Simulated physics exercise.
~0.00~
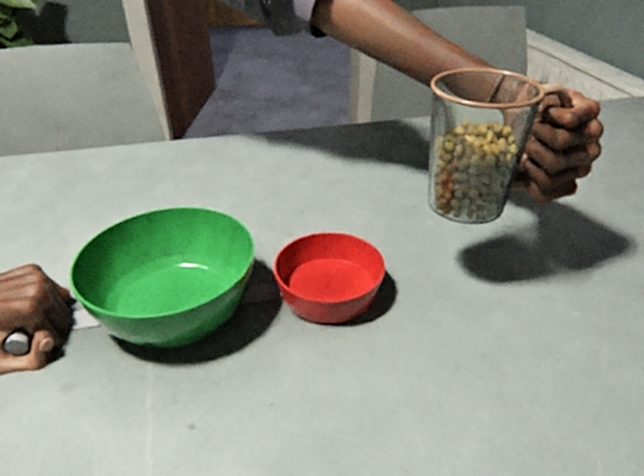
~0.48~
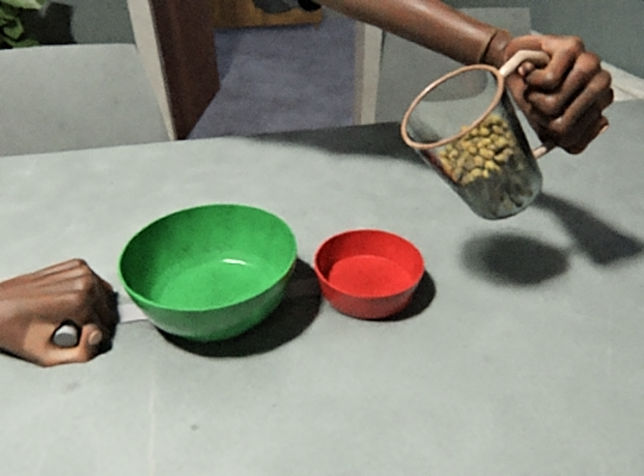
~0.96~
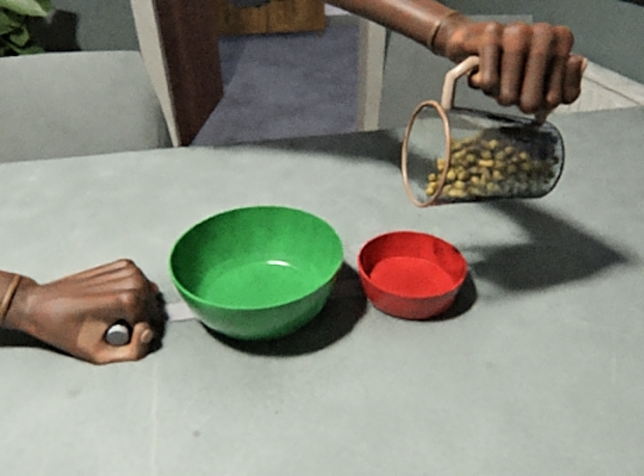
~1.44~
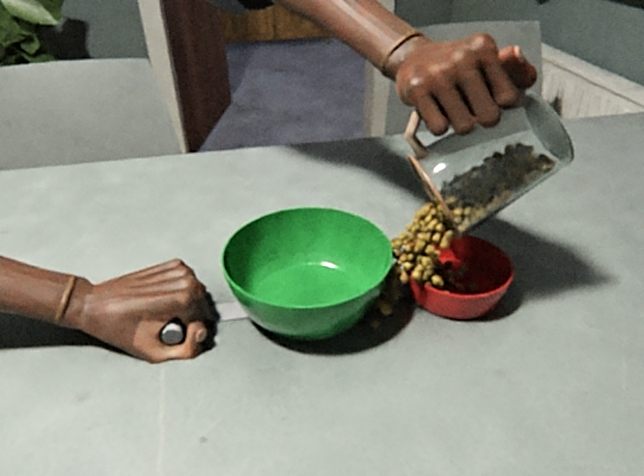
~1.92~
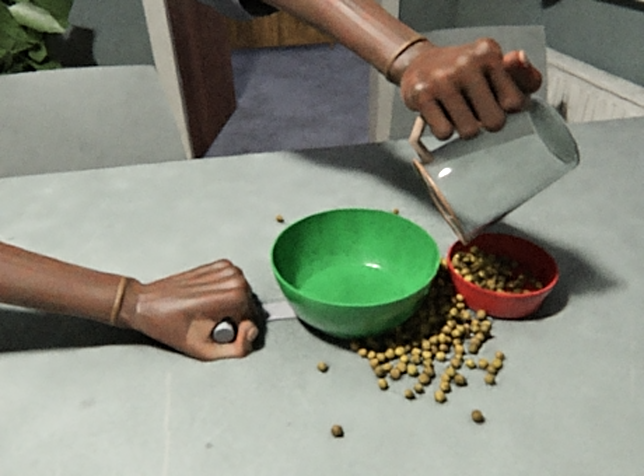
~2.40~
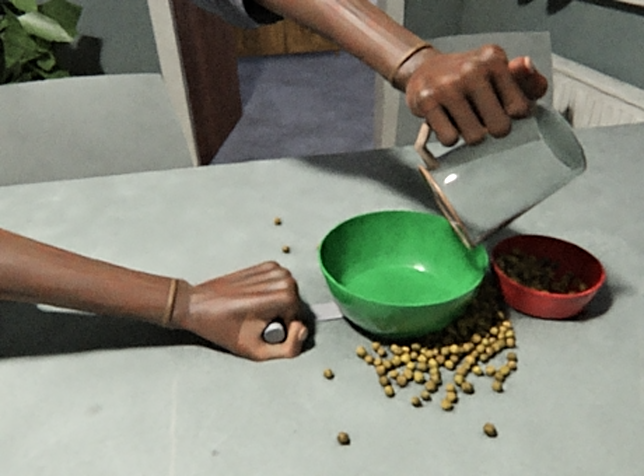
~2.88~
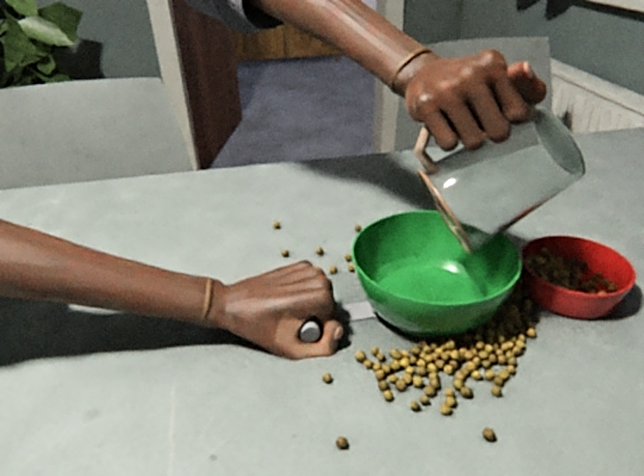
A hand tipped a clear cup of lentils over while another hand slid a green bowl and a red dish to the right, and most of the lentils spilled onto the table, some landed in the red dish, and the green bowl stayed empty.
